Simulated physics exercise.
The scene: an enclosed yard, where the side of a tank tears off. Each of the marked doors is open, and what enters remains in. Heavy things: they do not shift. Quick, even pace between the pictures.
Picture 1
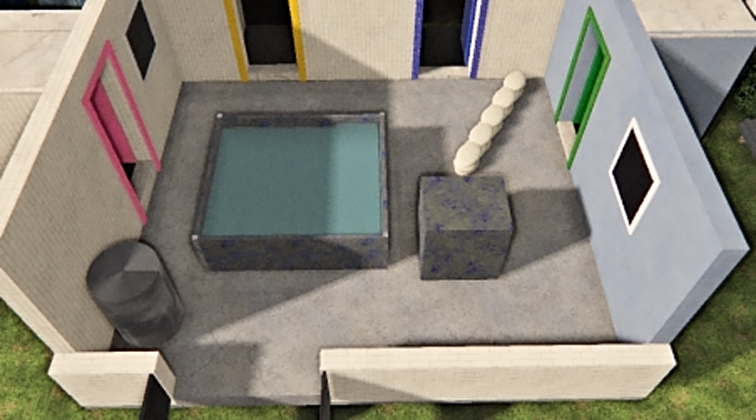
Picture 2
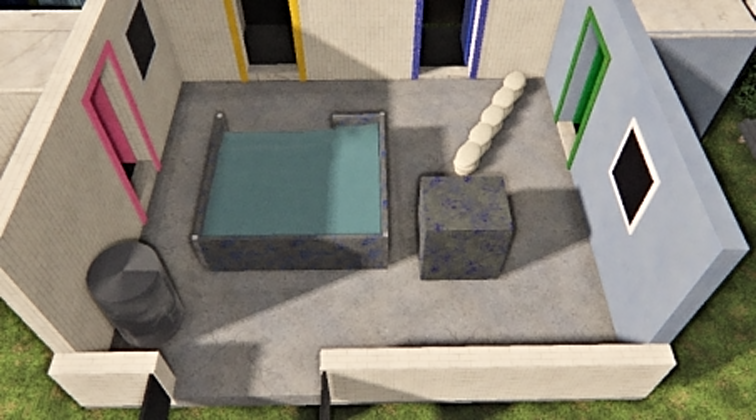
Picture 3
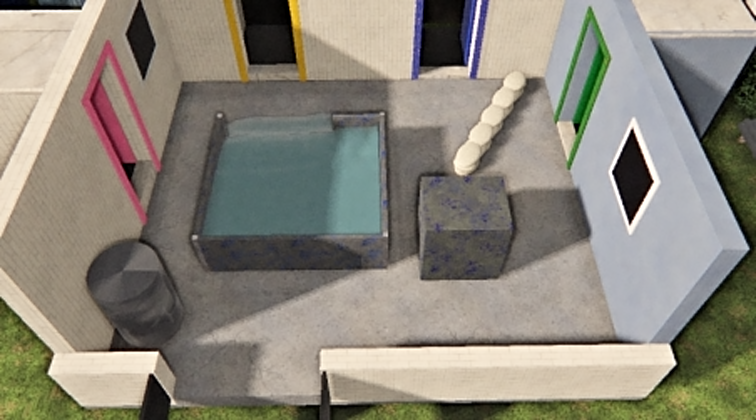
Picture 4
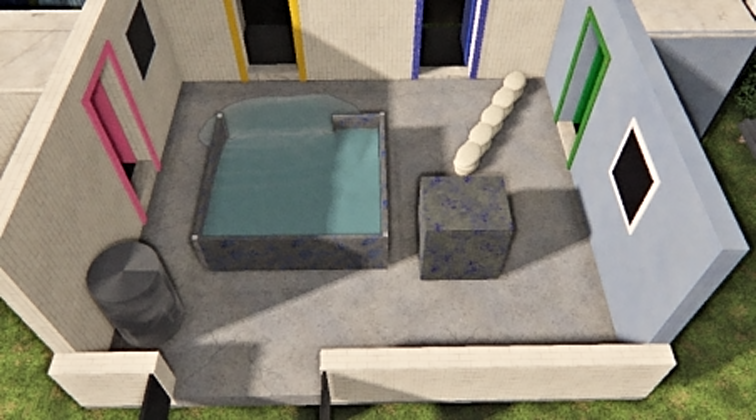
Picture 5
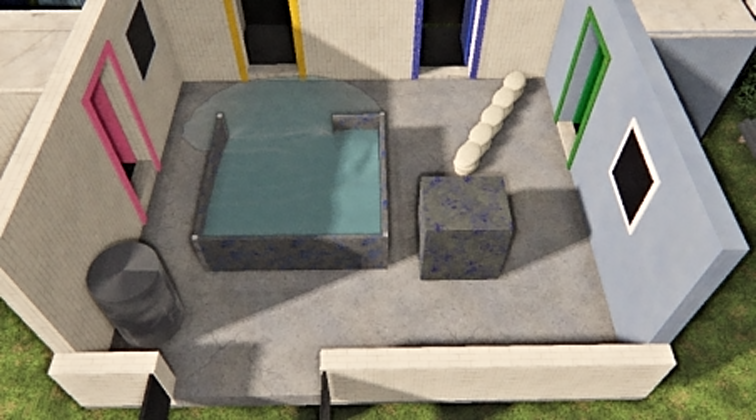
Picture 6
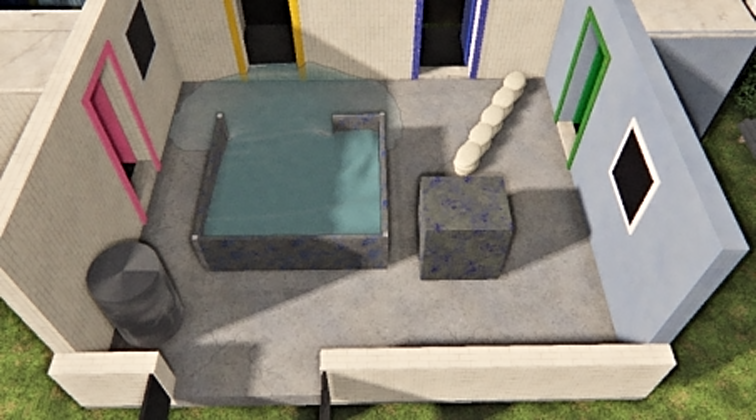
Water pouring out through a gap in the far side of a square tank and spreading across the walled yard's grey floor.
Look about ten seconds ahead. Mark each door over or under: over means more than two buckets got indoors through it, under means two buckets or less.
Green door - under, yellow door - over, pink door - under, blue door - over.
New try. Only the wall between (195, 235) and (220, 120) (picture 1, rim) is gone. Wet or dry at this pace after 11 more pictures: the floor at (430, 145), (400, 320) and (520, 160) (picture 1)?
Unwetted, unwetted, unwetted.
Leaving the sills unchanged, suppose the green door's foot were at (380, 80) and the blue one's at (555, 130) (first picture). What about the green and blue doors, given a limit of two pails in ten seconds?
The green door lets more in; the blue door stays under.
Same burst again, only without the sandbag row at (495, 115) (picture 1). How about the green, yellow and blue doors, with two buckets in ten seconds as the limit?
Green lets more in, yellow passes that mark, blue takes less.
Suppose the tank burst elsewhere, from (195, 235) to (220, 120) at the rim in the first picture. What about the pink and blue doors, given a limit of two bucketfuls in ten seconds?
Outcome - pink breaks the threshold, blue breaks the threshold.
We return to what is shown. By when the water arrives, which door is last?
That would be the one in green.
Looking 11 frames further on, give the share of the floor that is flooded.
Roughly 30 percent.
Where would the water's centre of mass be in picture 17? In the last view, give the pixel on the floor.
I'd mark it close to (290, 152).
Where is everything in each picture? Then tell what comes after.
The first frame shows still water in the water tank at (297, 176).
In the second frame, water pours out on the water tank's far side and has run to a hidden place.
In the third frame, water pours out on the water tank's far side and has run to a hidden place.
In the fourth frame, the front is at (351, 109), out from the gap on the water tank's far side.
In the fifth frame, the front is at (338, 81), out from the gap on the water tank's far side.
In the sixth frame, the front is at (372, 81), out from the gap on the water tank's far side.
A moment on, water covers 20 % of the floor; the green door not reached, the yellow door far over two buckets in, the pink door not reached, the blue door wet at the sill, nothing in.
Next, water covers 30 % of the floor; the green door not reached, the yellow door far over two buckets in, the pink door not reached, the blue door wet at the sill, nothing in.
Then, water covers 50 % of the floor; the green door wet at the sill, nothing in, the yellow door far over two buckets in, the pink door wet at the sill, nothing in, the blue door wet at the sill, nothing in.
Later, water covers 80 % of the floor; the green door wet at the sill, nothing in, the yellow door far over two buckets in, the pink door wet at the sill, nothing in, the blue door over two buckets in.
In the end, water covers 95 % of the floor; the green door wet at the sill, nothing in, the yellow door far over two buckets in, the pink door wet at the sill, nothing in, the blue door far over two buckets in.
